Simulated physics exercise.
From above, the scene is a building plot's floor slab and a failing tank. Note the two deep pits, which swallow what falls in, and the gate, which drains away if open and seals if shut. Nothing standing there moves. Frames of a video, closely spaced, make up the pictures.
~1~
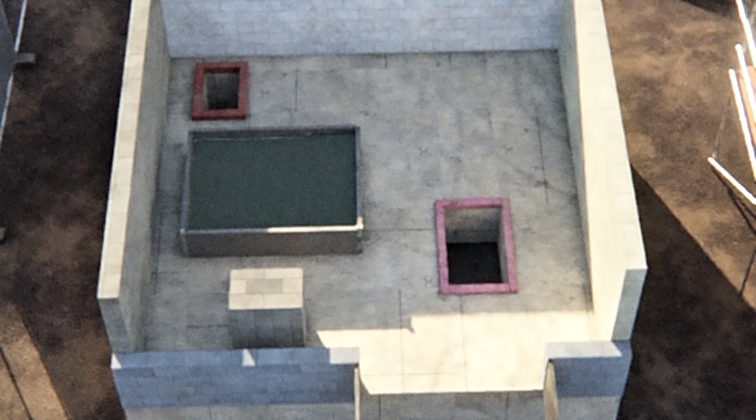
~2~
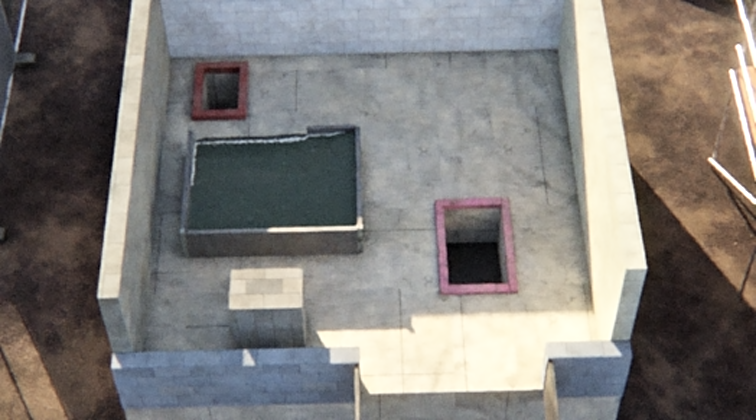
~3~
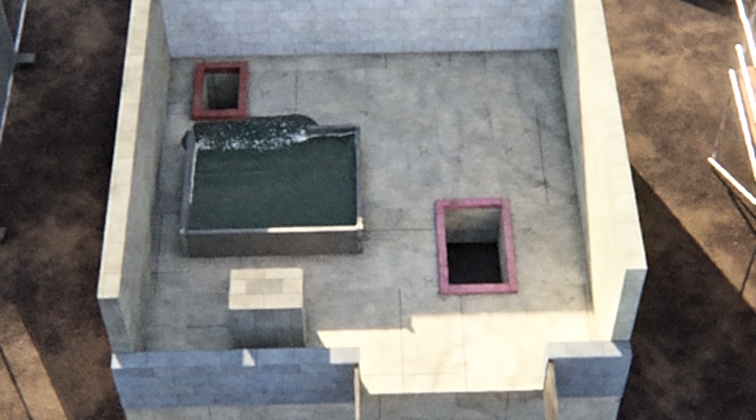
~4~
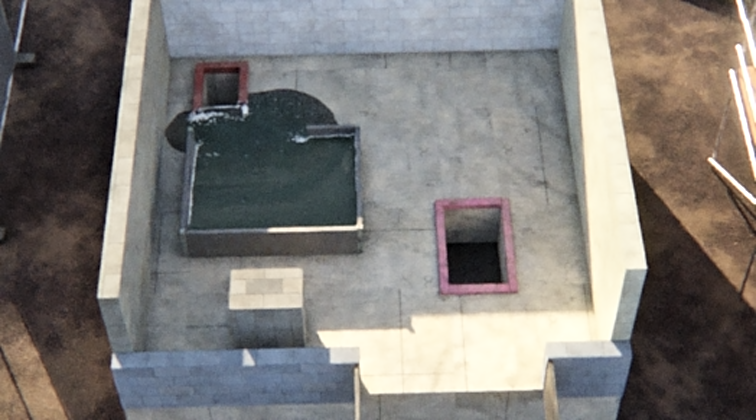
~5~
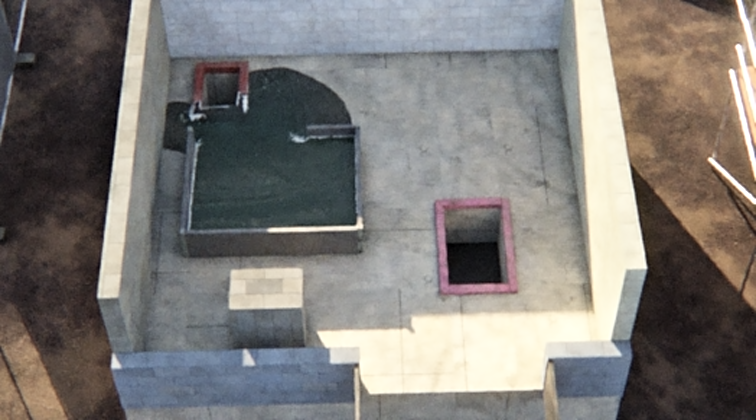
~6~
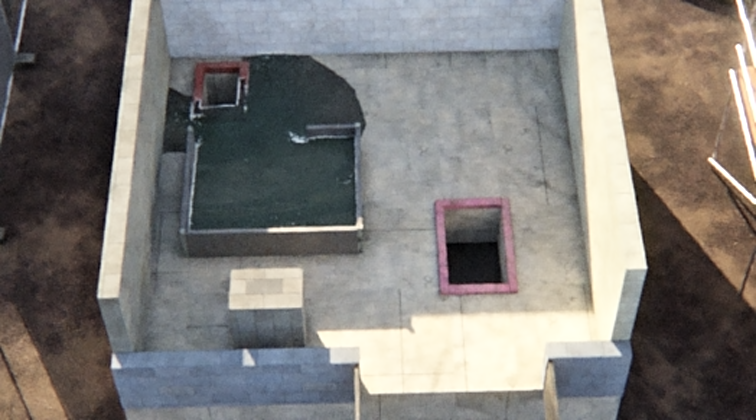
The footage shows a walled concrete slab with an open tank of dark green water and two red-edged pits; water pours over the tank's far side, spreads around the smaller pit, and fans outward toward the back wall.
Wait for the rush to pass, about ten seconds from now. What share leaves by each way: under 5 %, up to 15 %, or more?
In the end the gate is nearly idle - draining beneath five per cent. The pink pit is nearly idle - draining beneath five per cent. The red pit is busy - draining past fifteen per cent.
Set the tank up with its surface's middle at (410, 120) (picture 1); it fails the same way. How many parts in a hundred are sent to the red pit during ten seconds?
Within ten seconds roughly 10 percent of the total ends in the red pit.
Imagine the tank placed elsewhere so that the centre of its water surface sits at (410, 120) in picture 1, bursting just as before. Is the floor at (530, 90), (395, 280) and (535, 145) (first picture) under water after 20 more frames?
Outcome, in sequence: Wetted, unwetted, wetted.
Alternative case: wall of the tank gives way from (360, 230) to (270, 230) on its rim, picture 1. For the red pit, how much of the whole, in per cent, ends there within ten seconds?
Approximate share, red: 0 in a hundred.
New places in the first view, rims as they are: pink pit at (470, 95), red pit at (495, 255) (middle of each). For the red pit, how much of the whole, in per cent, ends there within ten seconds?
Per cent: Red 0.
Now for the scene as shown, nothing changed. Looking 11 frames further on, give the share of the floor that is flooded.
My estimate is roughly 25 percent.
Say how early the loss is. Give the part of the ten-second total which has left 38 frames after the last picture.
Estimated share: Close to 90 %.
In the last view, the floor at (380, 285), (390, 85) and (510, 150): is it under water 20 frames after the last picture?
Note - in order: Not inundated / inundated / inundated.
A moment on, water covers 15 % of the floor; the gate 0 %, the pink pit 0 %, the red pit 5 %.
Next, water covers 25 % of the floor; the gate 0 %, the pink pit 0 %, the red pit 10 %.
Then, water covers 45 % of the floor; the gate 0 %, the pink pit 0 %, the red pit 19 %.
Later, water covers 60 % of the floor; the gate 0 %, the pink pit 0 %, the red pit 24 %.
In the end, water covers 85 % of the floor; the gate 3 %, the pink pit 0 %, the red pit 24 %.
